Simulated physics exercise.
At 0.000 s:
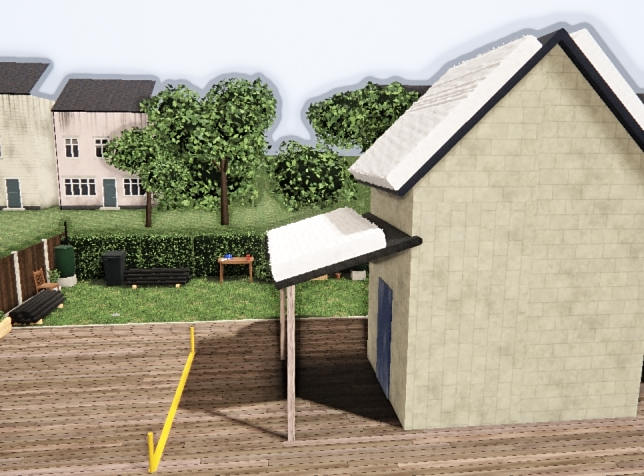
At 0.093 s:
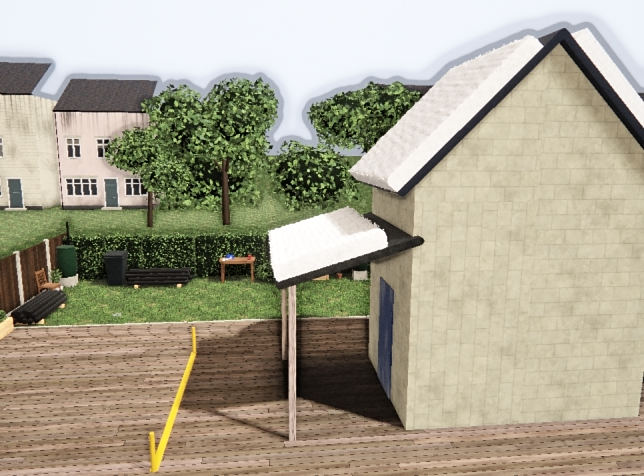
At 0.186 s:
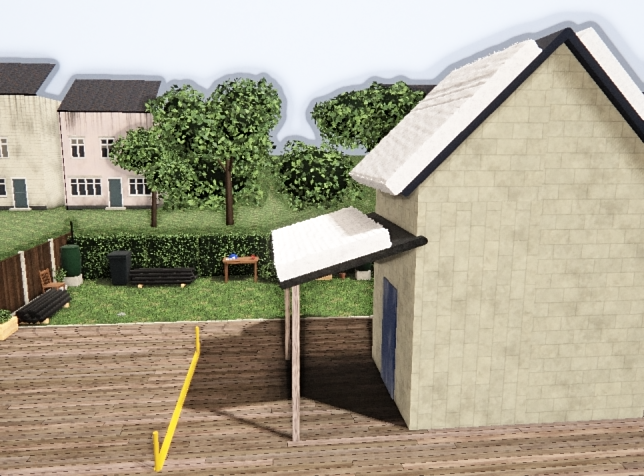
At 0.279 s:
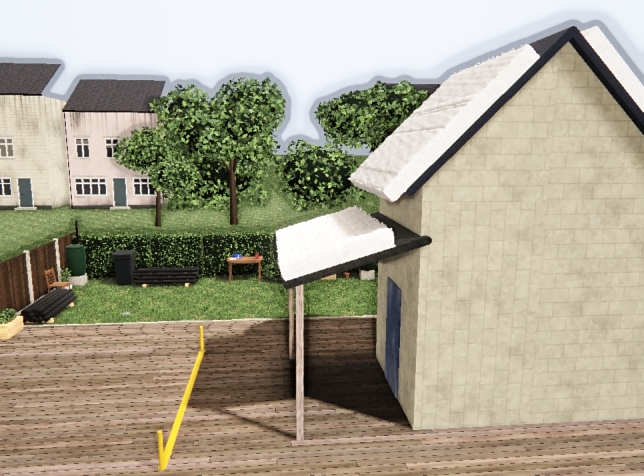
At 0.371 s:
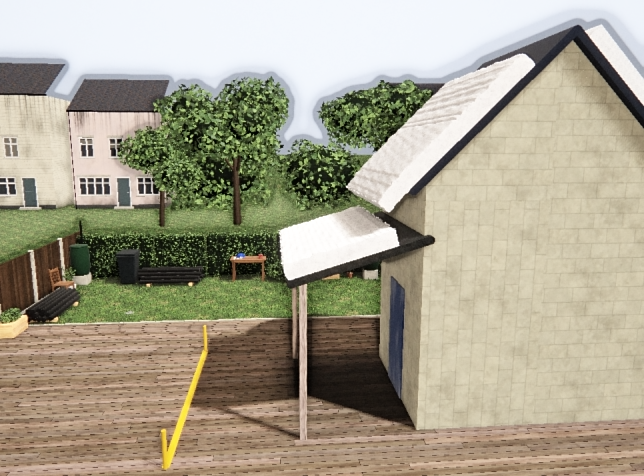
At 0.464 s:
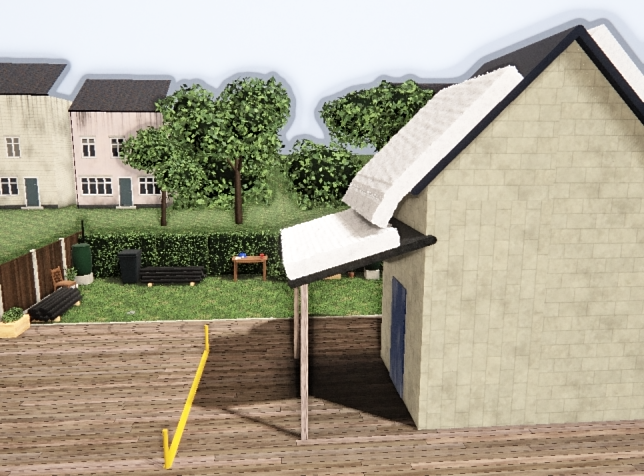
At first, a thick white layer of snow covers the upper roof of a pale block building, above a snowy lower roof on posts. The upper layer slides slowly down to the left, exposing dark roof near the ridge, then pushes past the upper edge and begins cracking, while the view drifts slightly.
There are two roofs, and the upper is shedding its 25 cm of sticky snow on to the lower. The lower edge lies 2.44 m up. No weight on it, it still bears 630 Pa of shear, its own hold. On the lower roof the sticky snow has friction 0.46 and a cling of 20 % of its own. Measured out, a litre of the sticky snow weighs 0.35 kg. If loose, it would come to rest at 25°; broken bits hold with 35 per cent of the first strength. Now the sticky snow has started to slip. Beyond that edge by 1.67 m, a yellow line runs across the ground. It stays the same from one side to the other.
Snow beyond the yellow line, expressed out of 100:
About 32 out of 100.
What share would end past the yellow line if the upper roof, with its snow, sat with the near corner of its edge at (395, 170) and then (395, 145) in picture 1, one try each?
Try 1: Near 45 %; try 2: Near 50 %.
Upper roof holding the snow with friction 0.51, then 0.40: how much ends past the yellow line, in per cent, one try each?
First some 6 %, after that some 12 %.
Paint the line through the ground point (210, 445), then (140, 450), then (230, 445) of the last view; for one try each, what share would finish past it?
One by one: 45 in a hundred, 22 in a hundred, 55 in a hundred.
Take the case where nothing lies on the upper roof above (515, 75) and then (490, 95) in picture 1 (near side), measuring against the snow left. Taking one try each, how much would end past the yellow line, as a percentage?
First try 16 per cent, second try 7 per cent.
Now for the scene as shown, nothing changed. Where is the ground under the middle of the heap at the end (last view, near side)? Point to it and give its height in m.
(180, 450), 0.3 m.
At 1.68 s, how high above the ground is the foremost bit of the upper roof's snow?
Somewhere around 0.2 metres, I'd say.
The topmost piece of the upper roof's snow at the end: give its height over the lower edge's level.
Looks like around 0.7 m above that edge.
After 1.02 s, none is below the lower edge and 0 % is past the line.
After 1.68 s, 50 % is below the lower edge and 5 % is past the line.
After 2.34 s, 70 % is below the lower edge and 32 % is past the line.
After 3.00 s, 70 % is below the lower edge and 32 % is past the line.
After 3.10 s, 70 % is below the lower edge and 32 % is past the line.
